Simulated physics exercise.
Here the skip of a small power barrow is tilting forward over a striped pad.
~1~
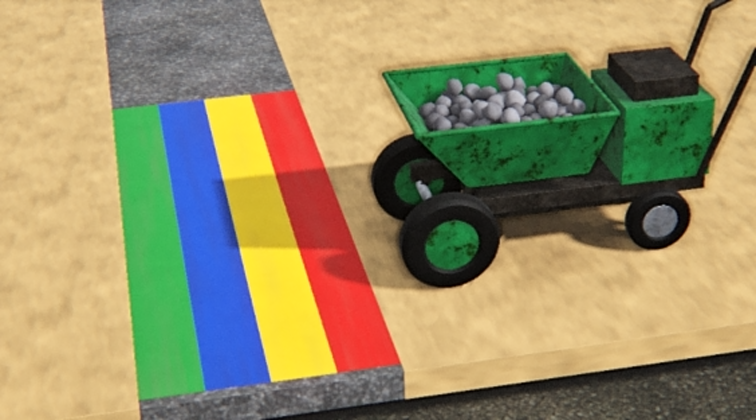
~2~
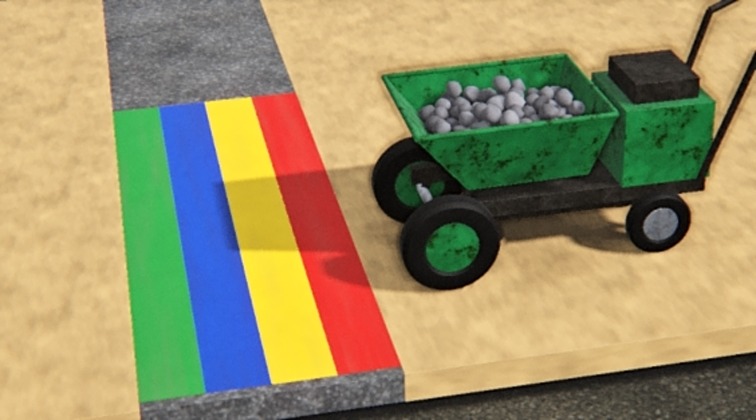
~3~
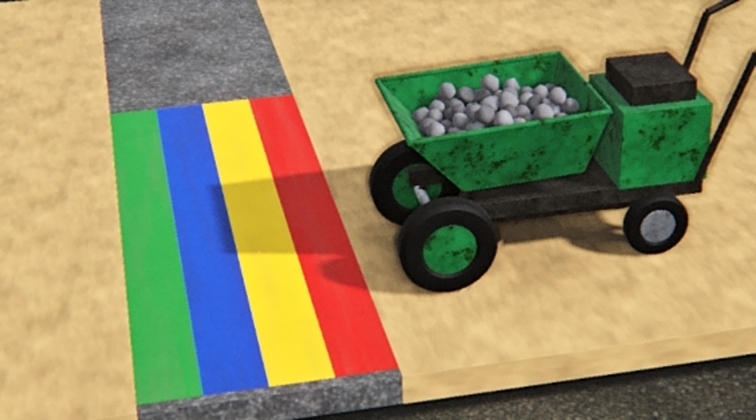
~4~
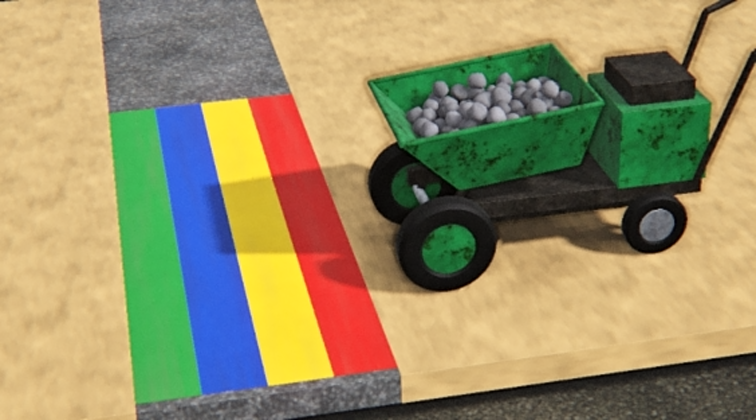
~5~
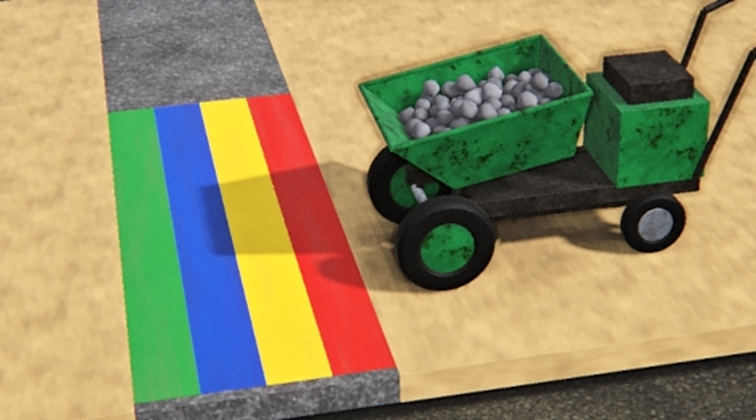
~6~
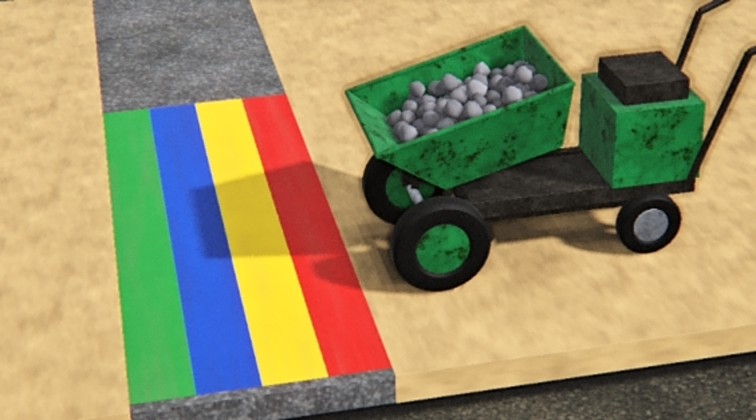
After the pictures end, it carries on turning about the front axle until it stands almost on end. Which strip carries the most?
The yellow strip.
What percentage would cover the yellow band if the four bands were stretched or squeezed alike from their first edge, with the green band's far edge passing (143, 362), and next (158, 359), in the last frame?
The first gives 40 %, the second 40 %.
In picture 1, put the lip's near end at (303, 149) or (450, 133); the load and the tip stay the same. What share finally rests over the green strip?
The first spot gives roughly 50 %; the second gives roughly 0 %.
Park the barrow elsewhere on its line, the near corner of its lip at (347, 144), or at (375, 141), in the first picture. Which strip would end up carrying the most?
Place 1 - that blue strip; place 2 - that blue strip.
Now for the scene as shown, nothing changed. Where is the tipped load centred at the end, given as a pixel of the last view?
Close to (248, 266), more or less.
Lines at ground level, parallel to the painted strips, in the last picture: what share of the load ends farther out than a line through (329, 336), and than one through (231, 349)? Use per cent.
About 90 % and 30 %.
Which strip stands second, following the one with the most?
Just behind the leader sits the blue strip.
Soon after the last picture, skip tipped steeply; all in the skip.
A little later, skip tipped right over; most in the skip; a stray few over the red strip; a small part over the yellow strip; a stray few falling.
Later still, skip tipped right over; a small part in the skip; a small part over the red strip; about half over the yellow strip; about a quarter over the blue strip; a small part over the green strip; a stray few off the paint.
By the end, skip tipped right over; a stray few in the skip; a small part over the red strip; about half over the yellow strip; about a quarter over the blue strip; a small part over the green strip; a stray few off the paint.
